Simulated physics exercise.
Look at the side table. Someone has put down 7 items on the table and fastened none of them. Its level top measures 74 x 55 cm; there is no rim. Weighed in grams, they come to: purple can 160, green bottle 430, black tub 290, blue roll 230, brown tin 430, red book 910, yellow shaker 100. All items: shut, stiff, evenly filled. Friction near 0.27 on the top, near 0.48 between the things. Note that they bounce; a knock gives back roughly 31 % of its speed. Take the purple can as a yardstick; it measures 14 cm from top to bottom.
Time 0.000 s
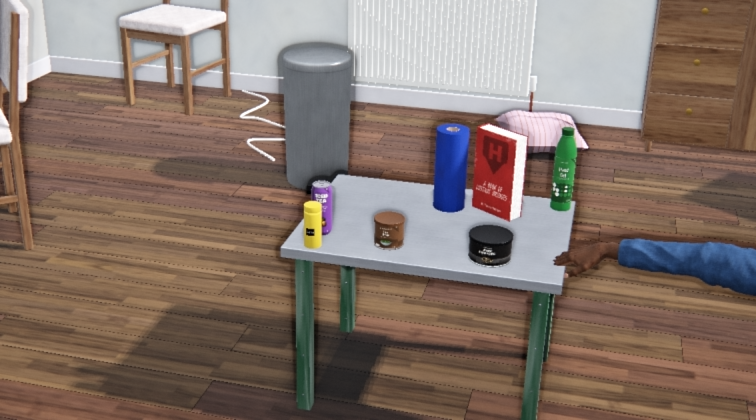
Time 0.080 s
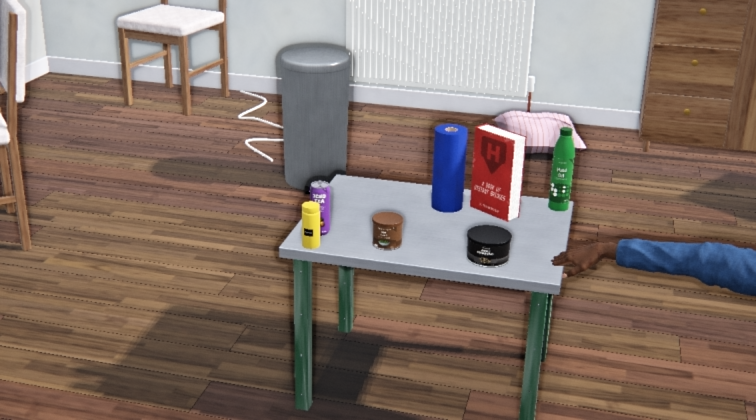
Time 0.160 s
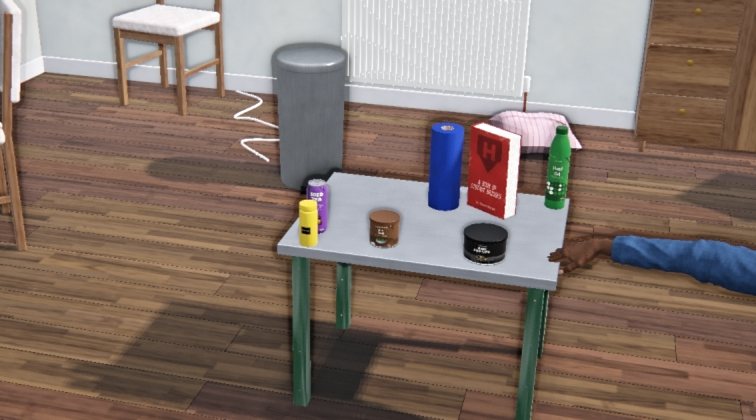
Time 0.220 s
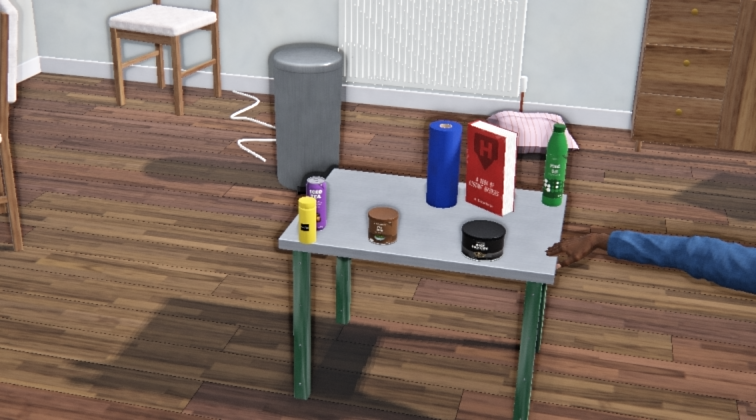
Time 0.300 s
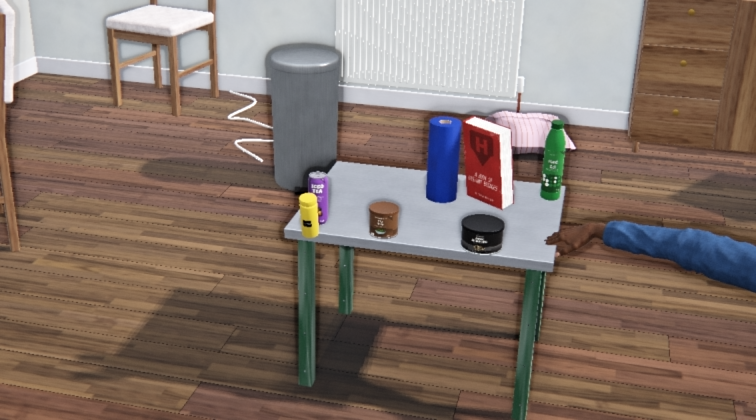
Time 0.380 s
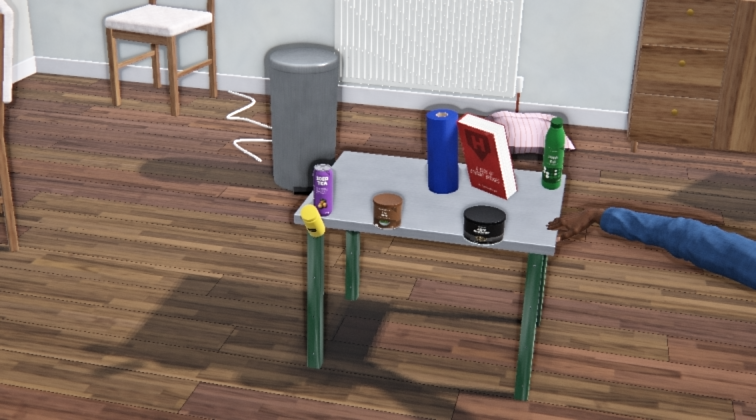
An arm in a blue sleeve gripped the right end of a small gray table and shifted it back across the wooden floor, as the red book leaned left and the yellow shaker tilted over the edge.
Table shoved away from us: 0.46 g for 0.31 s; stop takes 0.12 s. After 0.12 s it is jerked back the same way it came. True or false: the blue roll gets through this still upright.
False, it falls.
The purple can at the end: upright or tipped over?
Here's what happens: The purple can comes down.
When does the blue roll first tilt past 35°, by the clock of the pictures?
That comes at close to 0.7 seconds.
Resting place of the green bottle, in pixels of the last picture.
Look near (537, 313) and you'll find it.
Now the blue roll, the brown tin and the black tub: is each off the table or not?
Blue roll: Goes out of bounds; brown tin: Stays in bounds; black tub: Stays in bounds.
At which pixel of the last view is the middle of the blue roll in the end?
Around (415, 249).
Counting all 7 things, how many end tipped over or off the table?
The number here is 5.
Around 0.68 s, table along by 29 cm; blue roll at 46° to upright near (438, 130); red book on its side; green bottle on its side.
Around 0.98 s, table along by 3 cm; green bottle and blue roll now off the table; red book on its side; purple can shifted 24 cm.
Finally (1.9 s), off the table and tipped over, blue roll and yellow shaker; off the table but upright, green bottle; on their side or leaning hard on the table, purple can and red book; not toppled but over 5 cm from the start, black tub and brown tin. Final places as that camera would see them, blue roll near (415, 250).
